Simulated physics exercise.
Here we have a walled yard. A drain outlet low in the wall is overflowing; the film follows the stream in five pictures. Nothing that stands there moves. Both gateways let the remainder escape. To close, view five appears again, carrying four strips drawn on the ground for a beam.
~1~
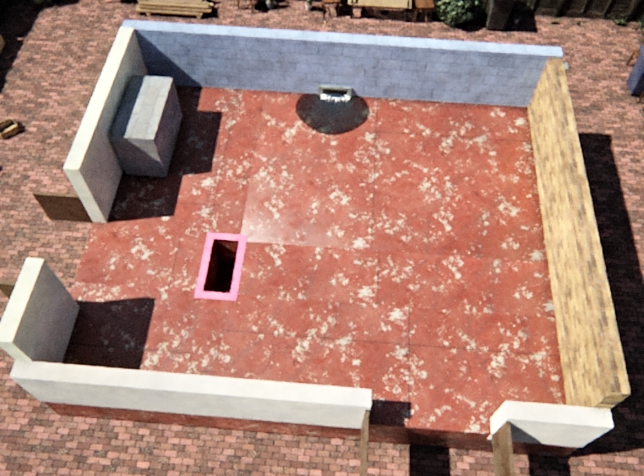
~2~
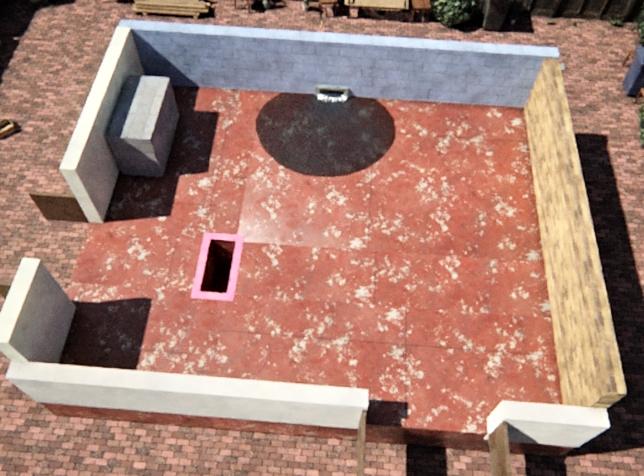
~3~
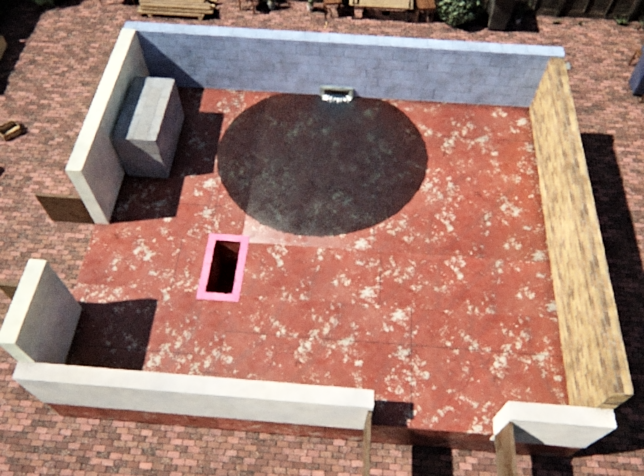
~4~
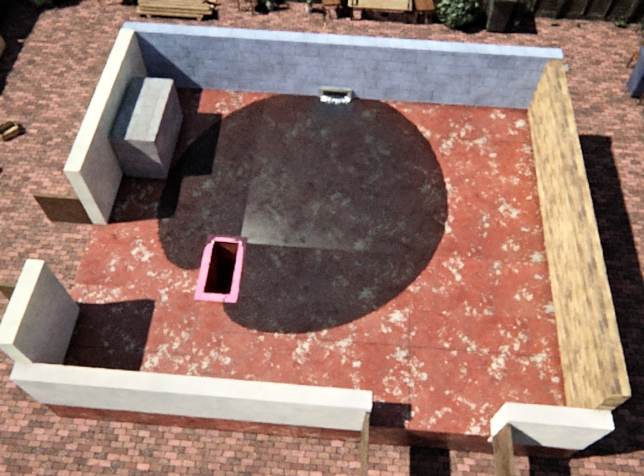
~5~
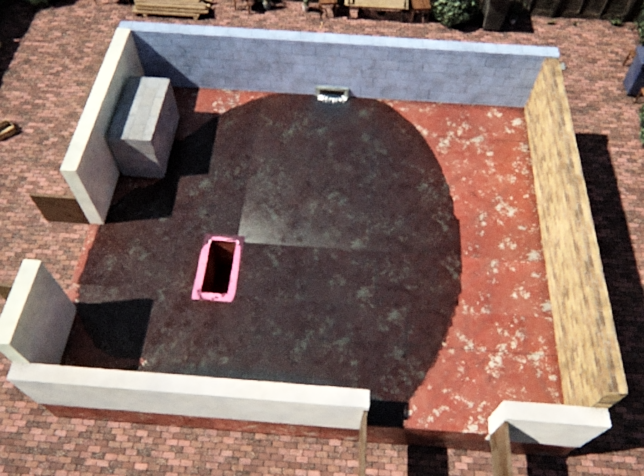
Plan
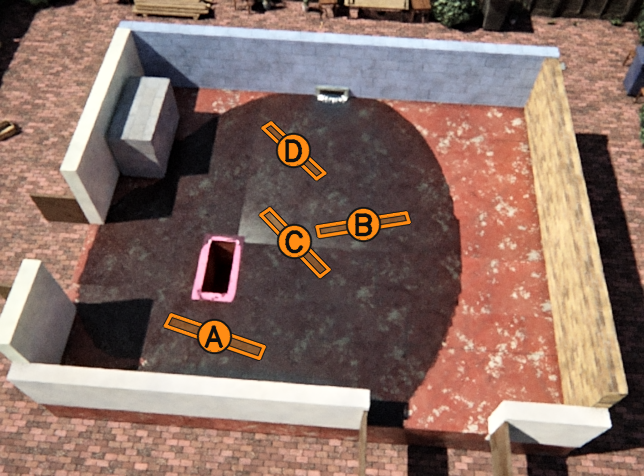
Dark water spreads from an outfall across the red walled yard and around the pink-edged pit.
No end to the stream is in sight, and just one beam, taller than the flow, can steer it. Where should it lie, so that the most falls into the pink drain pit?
Go for B.
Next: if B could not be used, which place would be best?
Place A.
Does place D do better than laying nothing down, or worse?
Place D is worse.
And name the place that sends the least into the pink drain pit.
Place D.
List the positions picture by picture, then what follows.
Outfall at (335, 91); pink drain pit at (222, 265); open gate at (94, 263); open gate at (428, 413); water covers 2 % of the ground and shows as far out as (356, 126); pink drain pit still dry.
Water covers 9 % of the ground and shows as far out as (285, 163); pink drain pit still dry.
Water covers 21 % of the ground and shows as far out as (329, 233); pink drain pit still dry.
Water covers 39 % of the ground and shows as far out as (293, 330); pink drain pit taking water.
Water covers 60 % of the ground and shows as far out as (101, 333); pink drain pit taking water.
On the marked copy, A from (168, 320) to (261, 352); B from (318, 231) to (407, 217); C from (265, 211) to (324, 273); D from (267, 125) to (320, 175).
For place A, about 31 % of the stream runs into the pink drain pit, about 68 % out by the gates.
For place B, about 45 % of the stream runs into the pink drain pit, about 52 % out by the gates.
For place C, about 23 % of the stream runs into the pink drain pit, about 73 % out by the gates.
For place D, about 15 % of the stream runs into the pink drain pit, about 82 % out by the gates.
